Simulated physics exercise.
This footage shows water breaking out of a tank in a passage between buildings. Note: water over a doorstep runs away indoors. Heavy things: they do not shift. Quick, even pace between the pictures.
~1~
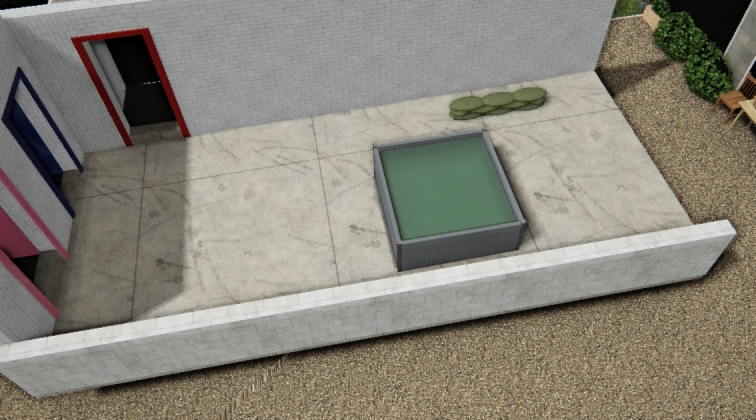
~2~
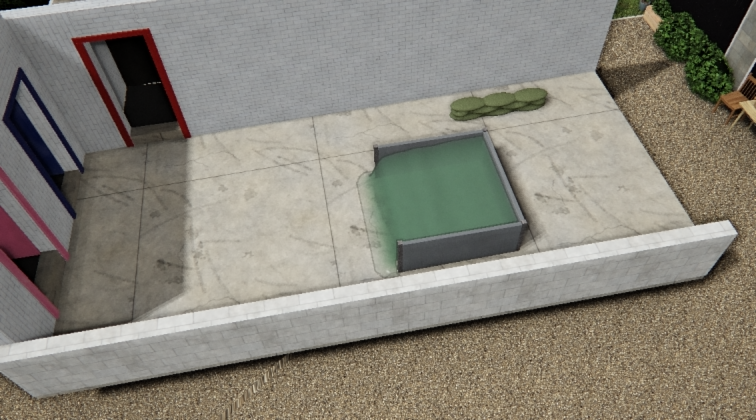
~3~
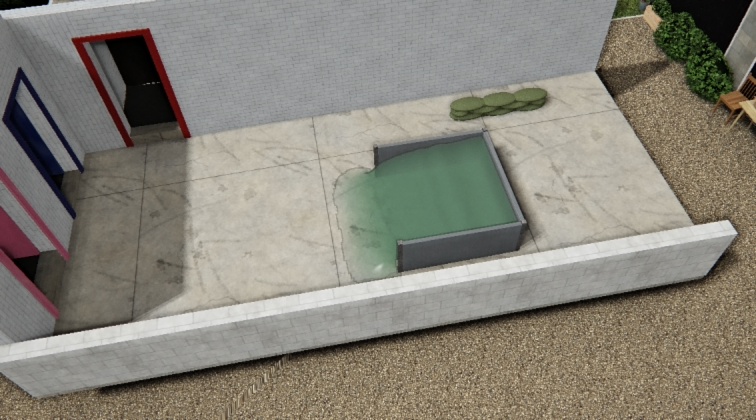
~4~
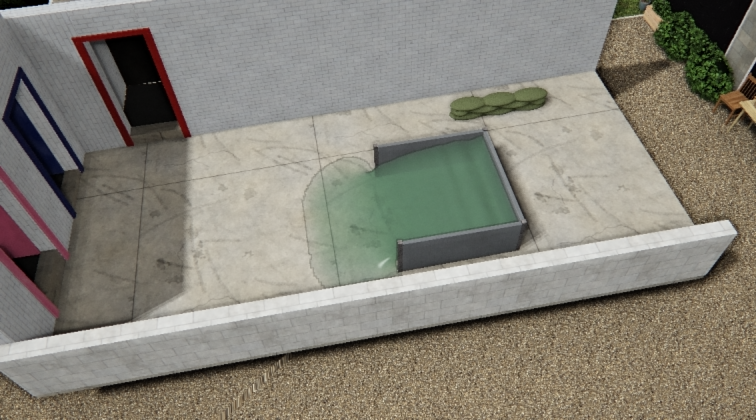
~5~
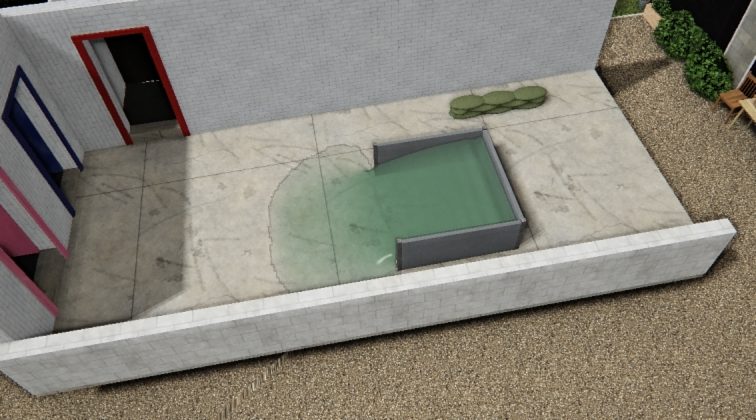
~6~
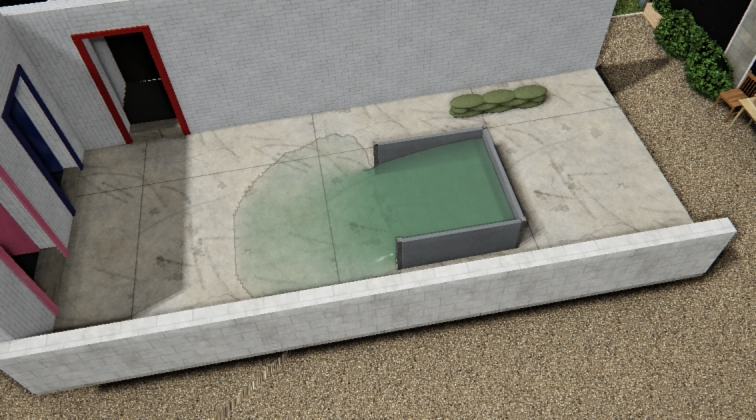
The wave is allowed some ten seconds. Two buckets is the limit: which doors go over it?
The pink door stays within two buckets; the red door stays within two buckets; the blue door lets in more than two buckets.
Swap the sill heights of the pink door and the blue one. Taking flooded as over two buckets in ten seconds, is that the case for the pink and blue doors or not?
One by one: Pink door overshoots, blue door falls short.
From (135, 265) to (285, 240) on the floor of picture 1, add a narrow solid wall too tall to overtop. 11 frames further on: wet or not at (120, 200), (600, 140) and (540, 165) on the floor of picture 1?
Taking the points in order - wetted, unwetted, unwetted.
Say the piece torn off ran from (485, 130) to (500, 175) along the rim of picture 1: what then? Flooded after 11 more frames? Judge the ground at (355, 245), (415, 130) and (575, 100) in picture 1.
Point by point: Unwetted; unwetted; soaked.
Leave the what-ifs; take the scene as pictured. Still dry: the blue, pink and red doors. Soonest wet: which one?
The pink-painted one.
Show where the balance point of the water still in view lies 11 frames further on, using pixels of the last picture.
About (265, 237) in the last view.
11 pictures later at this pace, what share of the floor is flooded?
Some 55 per cent.
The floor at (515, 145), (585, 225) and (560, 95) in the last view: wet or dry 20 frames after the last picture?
Point 1: Not wet; point 2: Not wet; point 3: Not wet.
A moment on, water covers 40 % of the floor; the pink door not reached, the red door not reached, the blue door not reached.
Next, water covers 55 % of the floor; the pink door wet at the sill, nothing in, the red door wet at the sill, nothing in, the blue door wet at the sill, nothing in.
Then, water covers 55 % of the floor; the pink door wet at the sill, nothing in, the red door wet at the sill, nothing in, the blue door over two buckets in.
Later, water covers 55 % of the floor; the pink door wet at the sill, nothing in, the red door wet at the sill, nothing in, the blue door far over two buckets in.
In the end, water covers 70 % of the floor; the pink door wet at the sill, nothing in, the red door wet at the sill, nothing in, the blue door far over two buckets in.
